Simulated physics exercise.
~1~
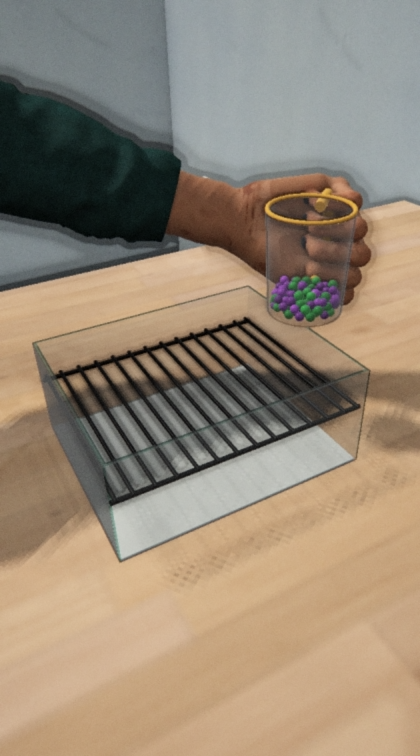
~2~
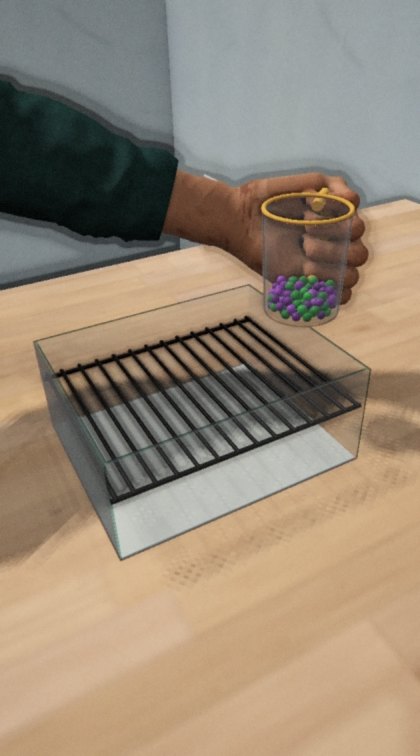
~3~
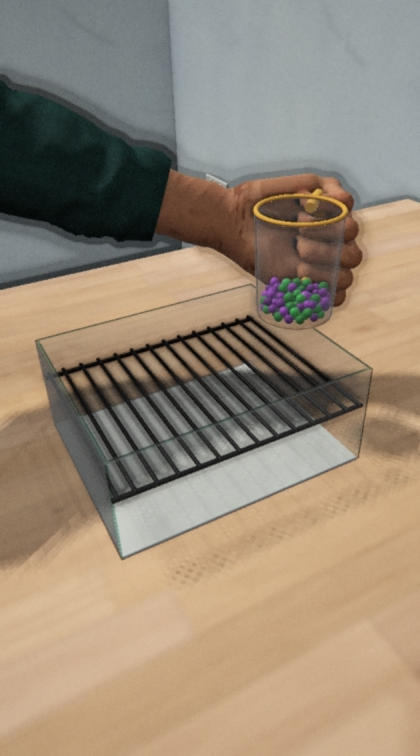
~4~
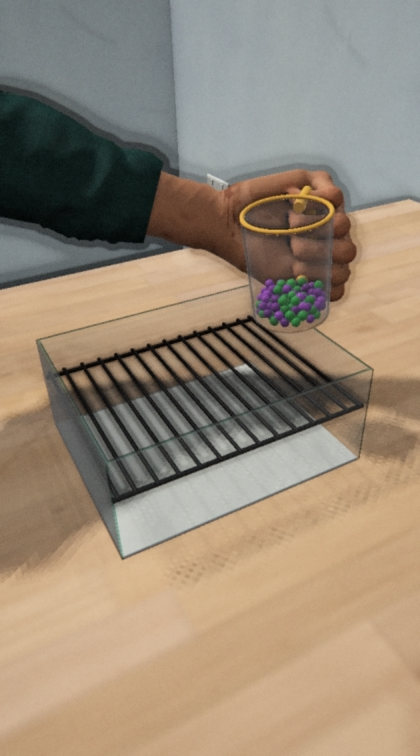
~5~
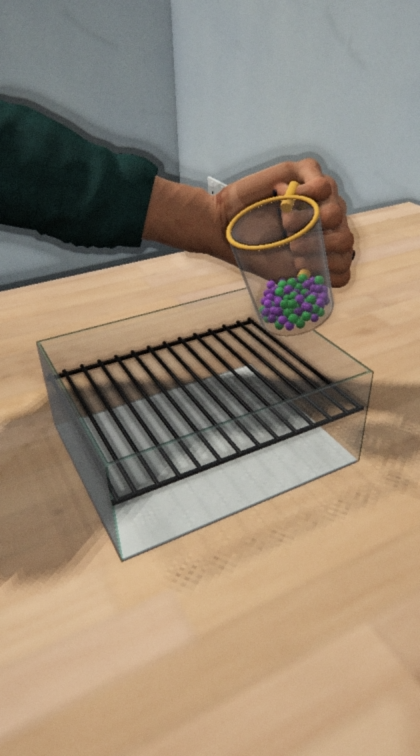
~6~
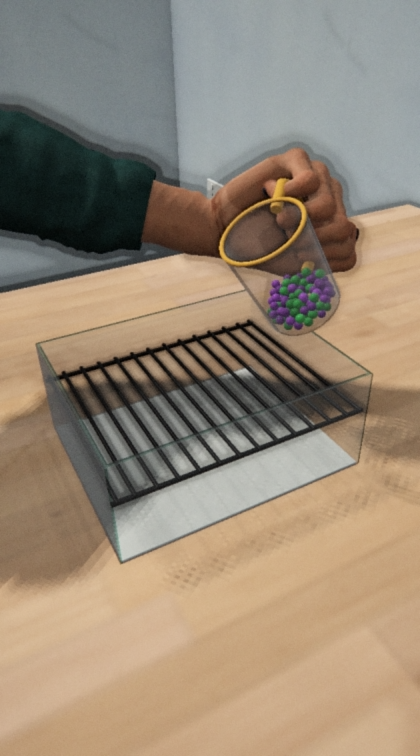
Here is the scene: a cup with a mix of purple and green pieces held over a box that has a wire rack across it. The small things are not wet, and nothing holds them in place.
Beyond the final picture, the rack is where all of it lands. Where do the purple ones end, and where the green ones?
I'd say the purple bits tumble down and the green bits tumble down.
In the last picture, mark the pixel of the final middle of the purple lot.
Close to (179, 436).
Then, 0.29 s later than the last frame, purple ones, every one in the cup; green ones, every one in the cup.
Then, 0.65 s later than the last frame, purple ones, every one in the cup; green ones, every one in the cup.
Then, 1.05 s later than the last frame, purple ones, the larger part in the cup, roughly a quarter on or over the wires; green ones, the larger part in the cup, roughly a quarter on or over the wires.
When it is over, purple ones, every one under the rack; green ones, every one under the rack.
